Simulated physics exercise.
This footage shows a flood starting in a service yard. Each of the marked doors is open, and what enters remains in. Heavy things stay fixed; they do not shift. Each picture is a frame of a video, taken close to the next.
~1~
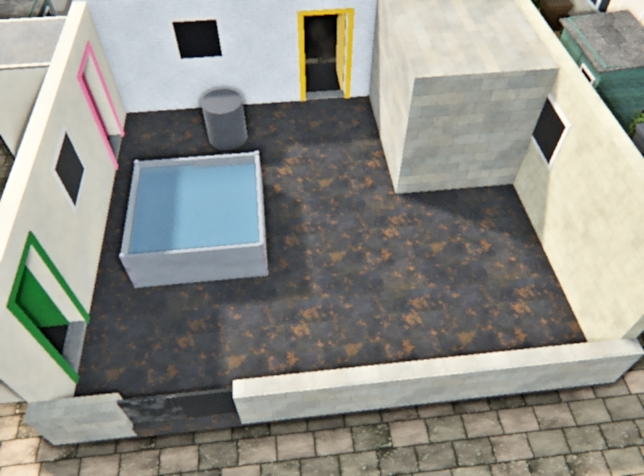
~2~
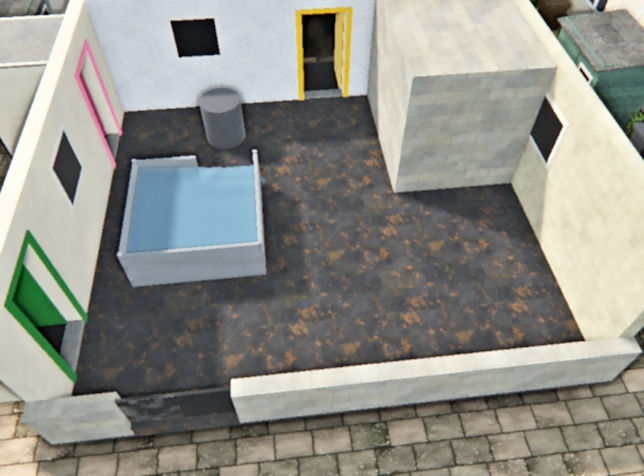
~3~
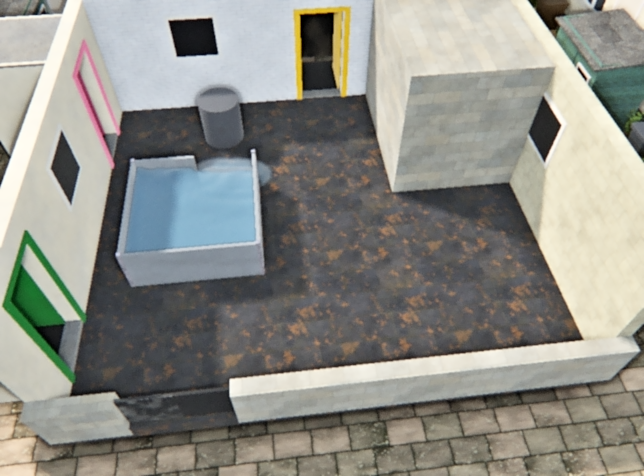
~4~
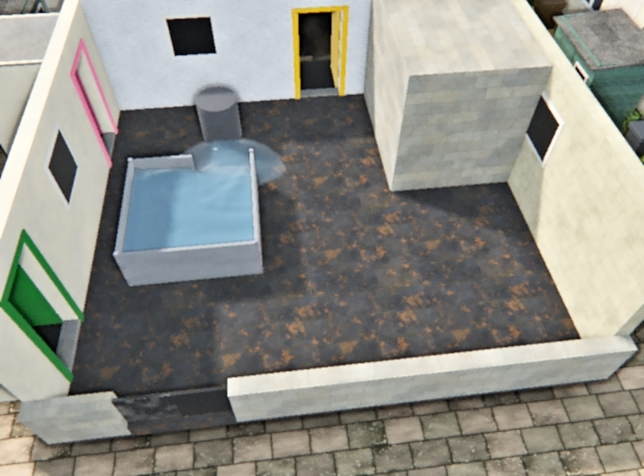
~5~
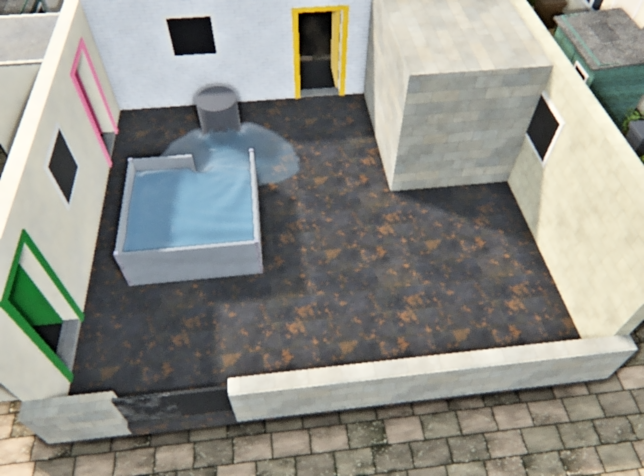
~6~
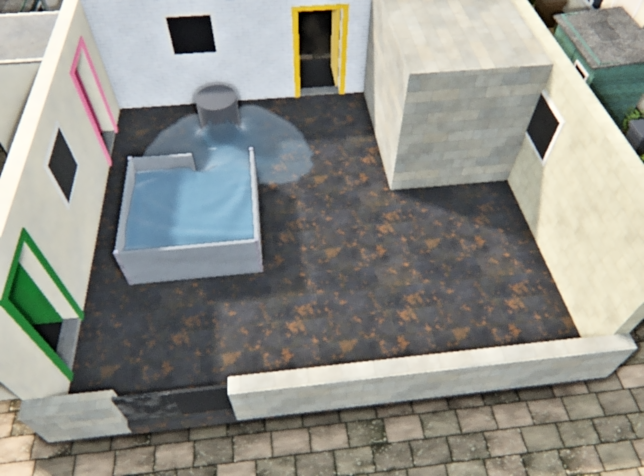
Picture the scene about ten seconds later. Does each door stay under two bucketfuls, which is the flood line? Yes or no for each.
Green door - yes, stays under; pink door - no, it floods; yellow door - no, it floods.
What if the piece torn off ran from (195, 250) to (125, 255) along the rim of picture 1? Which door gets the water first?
The green door, I reckon.
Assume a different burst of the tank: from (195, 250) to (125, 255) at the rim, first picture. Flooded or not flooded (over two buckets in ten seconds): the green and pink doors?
One by one: Green ends up above, pink ends up below.
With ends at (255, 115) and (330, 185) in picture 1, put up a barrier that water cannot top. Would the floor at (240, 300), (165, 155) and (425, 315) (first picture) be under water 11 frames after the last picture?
The first is still bare, the second inundated and the third still bare.
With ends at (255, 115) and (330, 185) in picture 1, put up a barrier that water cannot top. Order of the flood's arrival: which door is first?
It's the pink-painted one.
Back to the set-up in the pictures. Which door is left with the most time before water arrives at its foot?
That would be the green one.
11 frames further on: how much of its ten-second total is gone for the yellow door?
Close to 15 %.
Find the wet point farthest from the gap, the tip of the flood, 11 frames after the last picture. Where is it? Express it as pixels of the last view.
(362, 93).
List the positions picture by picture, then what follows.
In the first frame, still water in the water tank at (196, 204).
In the second frame, water pours out on the water tank's far side and has run to a hidden place.
In the third frame, water pours out on the water tank's far side and has run to a hidden place.
In the fourth frame, the front is at (202, 145), out from the gap on the water tank's far side.
In the fifth frame, the front is at (247, 125), out from the gap on the water tank's far side.
In the sixth frame, the front is at (249, 108), out from the gap on the water tank's far side.
A moment on, water covers 20 % of the floor; the green door not reached, the pink door wet at the sill, nothing in, the yellow door under two buckets in.
Next, water covers 30 % of the floor; the green door not reached, the pink door over two buckets in, the yellow door over two buckets in.
Then, water covers 40 % of the floor; the green door not reached, the pink door far over two buckets in, the yellow door far over two buckets in.
Later, water covers 70 % of the floor; the green door wet at the sill, nothing in, the pink door far over two buckets in, the yellow door far over two buckets in.
In the end, water covers 90 % of the floor; the green door wet at the sill, nothing in, the pink door far over two buckets in, the yellow door far over two buckets in.
